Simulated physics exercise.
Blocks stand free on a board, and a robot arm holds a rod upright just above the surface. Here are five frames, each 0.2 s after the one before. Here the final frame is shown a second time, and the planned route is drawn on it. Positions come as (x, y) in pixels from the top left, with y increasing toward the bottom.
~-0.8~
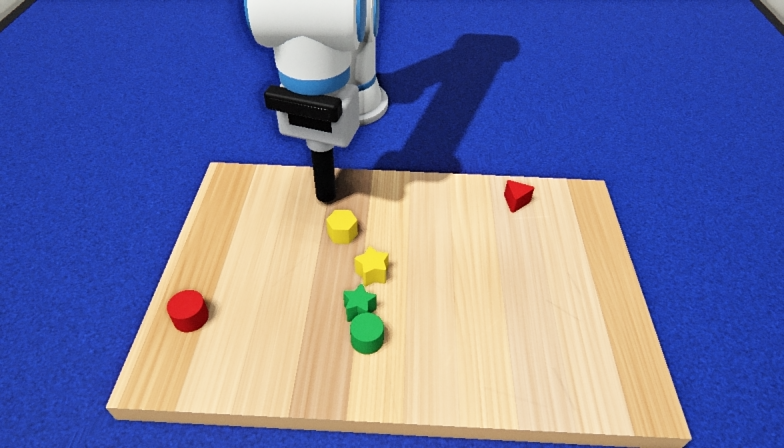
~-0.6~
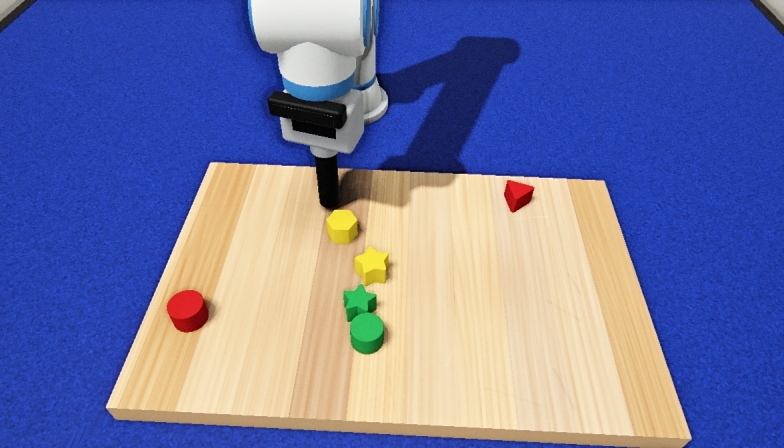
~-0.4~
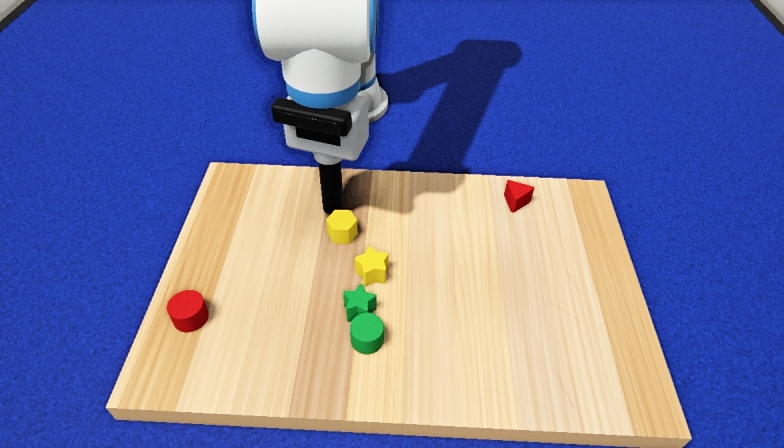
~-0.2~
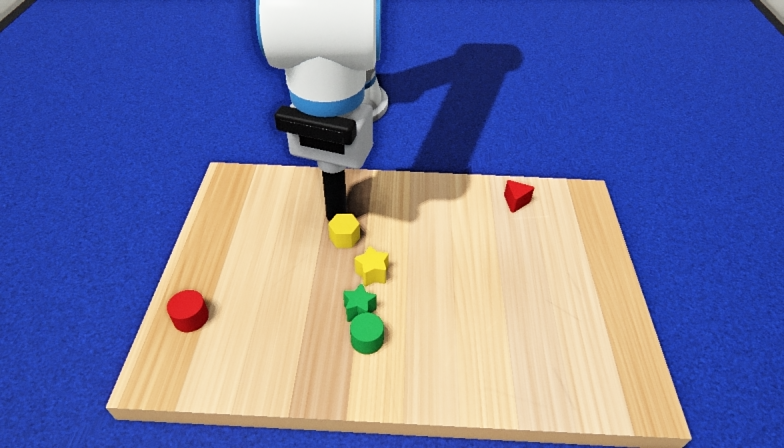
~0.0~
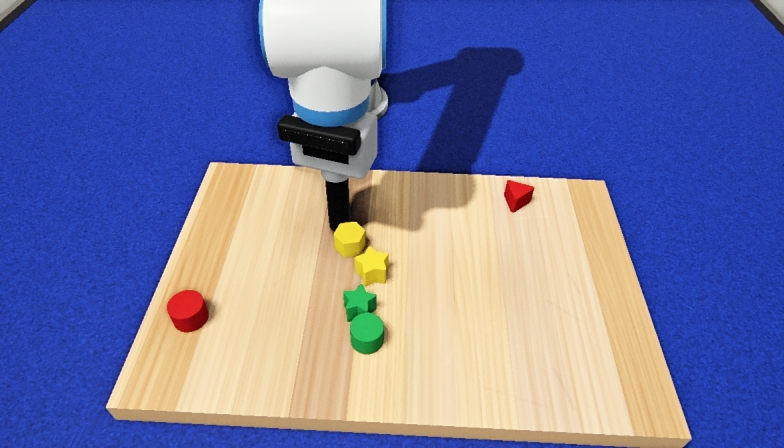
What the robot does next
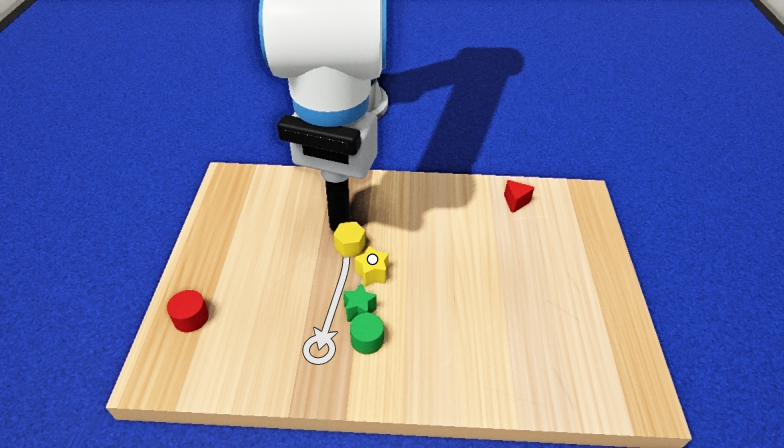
A white robot arm with a black rod works at the far edge of a pale wooden board on a blue surface, seen from above by a still camera. A yellow hexagonal block, yellow star, green star and green round block line up near the middle, with a red round block at left and a red angular block at upper right. The rod moves slightly down and right, then pushes the hexagonal block a short way toward the yellow star, while the others stay still.
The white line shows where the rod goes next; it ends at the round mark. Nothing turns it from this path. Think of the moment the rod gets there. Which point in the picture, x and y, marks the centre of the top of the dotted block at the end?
If I read the scene right, the answer is (396, 276).
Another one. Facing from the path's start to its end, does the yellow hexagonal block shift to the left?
My answer is yes.
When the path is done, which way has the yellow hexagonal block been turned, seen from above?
In a top view, it turns counterclockwise.
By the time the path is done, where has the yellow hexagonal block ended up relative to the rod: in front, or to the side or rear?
My answer is that the yellow hexagonal block has slipped off.
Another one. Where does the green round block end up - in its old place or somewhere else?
Here the green round block stays on its spot.
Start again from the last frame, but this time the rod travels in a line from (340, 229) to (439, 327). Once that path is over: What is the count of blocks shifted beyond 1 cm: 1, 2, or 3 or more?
The answer will be two.
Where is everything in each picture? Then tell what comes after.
The first picture shows rod's lower end (326, 196); yellow hexagonal block (342, 219); green star (359, 297); green round block (367, 326); yellow star (373, 259).
The second picture shows rod (330, 201); blocks still.
The third picture shows rod (333, 208); blocks still.
The fourth picture shows rod (337, 216); yellow hexagonal block (344, 223).
The fifth picture shows rod (340, 225); yellow hexagonal block (349, 232); green star (359, 297); green round block (367, 326); yellow star (373, 259).
Drawn move, from (340, 229) over (341, 284) to (319, 349); the dot is on the yellow star.
The first path, step by step. One third of the way, rod (346, 260); yellow hexagonal block (366, 262), turned 50° anticlockwise; yellow star (392, 273), turned 15° anticlockwise.
Two thirds of the way, rod (334, 300); yellow hexagonal block (368, 270), turned 70° anticlockwise; green star (360, 300), turned 15° anticlockwise; yellow star (396, 276), turned 30° anticlockwise.
At the end, rod (319, 345); yellow hexagonal block (368, 270), turned 70° anticlockwise; green star (360, 301), turned 30° anticlockwise; green round block still; yellow star (396, 276), turned 30° anticlockwise.
